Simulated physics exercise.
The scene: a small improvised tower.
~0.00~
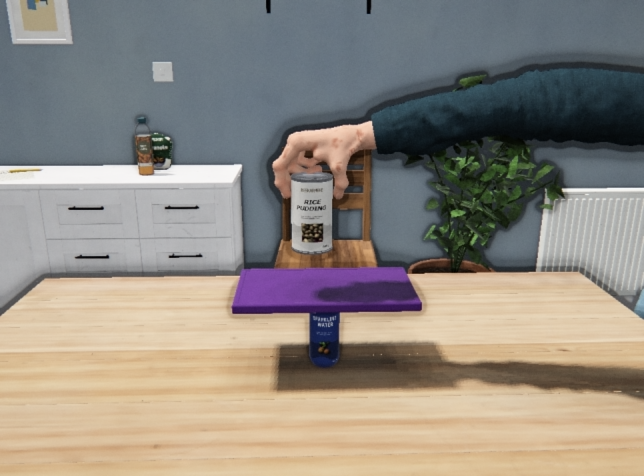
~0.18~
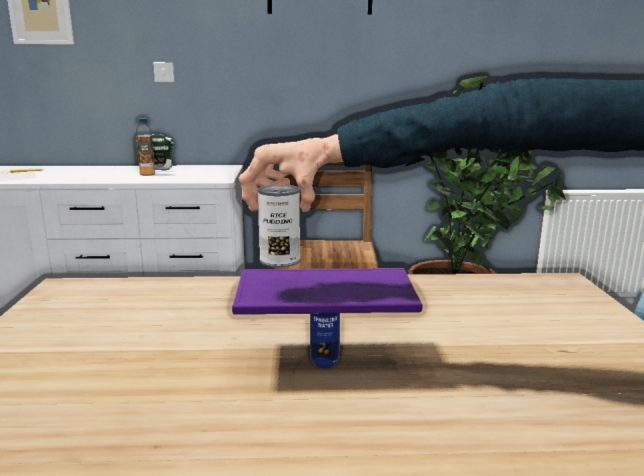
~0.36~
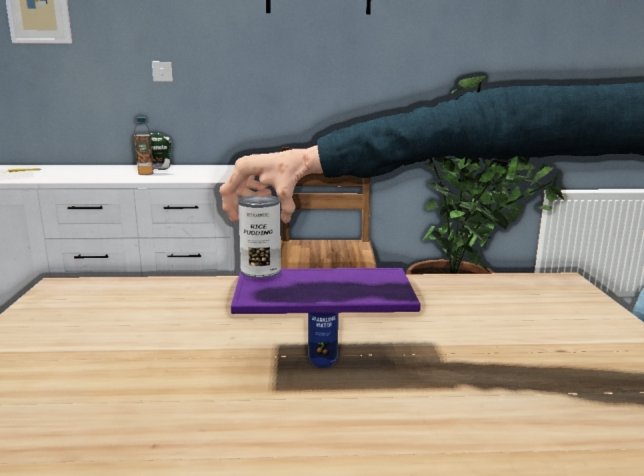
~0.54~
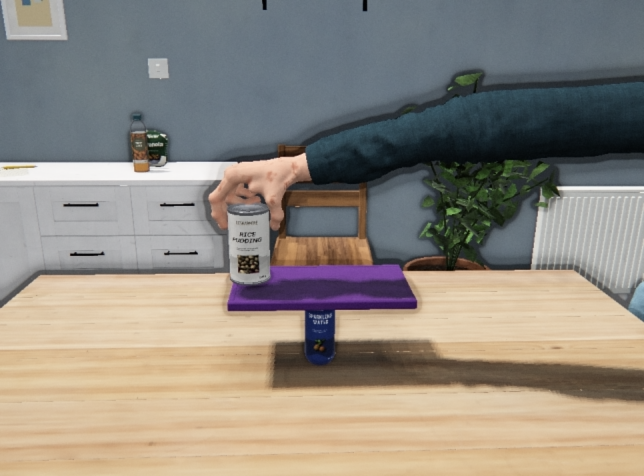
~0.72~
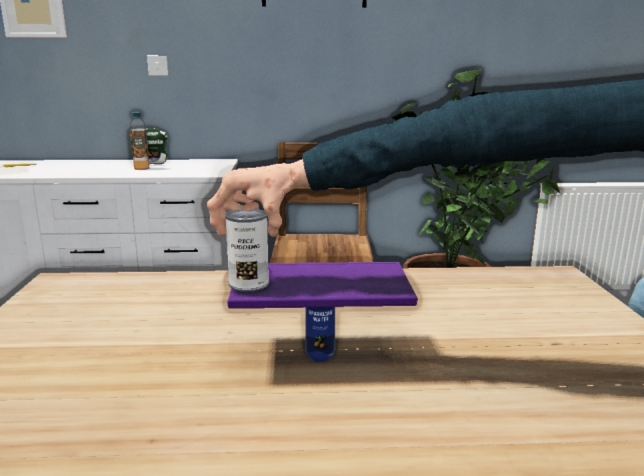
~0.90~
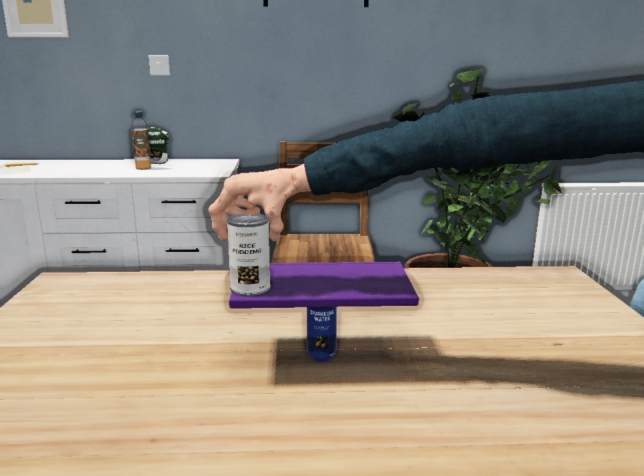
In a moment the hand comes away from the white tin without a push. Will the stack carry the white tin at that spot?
As it turns out, it comes apart.
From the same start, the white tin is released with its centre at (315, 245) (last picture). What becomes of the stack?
Then it holds.
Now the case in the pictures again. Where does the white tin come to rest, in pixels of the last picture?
Near (195, 366).
After 1.40 s, white tin now fallen; purple lid turned 71° from how it was put.
After 1.90 s, purple lid now fallen; blue can turned 65° from how it was put.
In the end (2.3 s), fallen, purple lid, white tin and blue can. At the end, from the last picture's camera, white tin near (195, 367). The stack gives way.
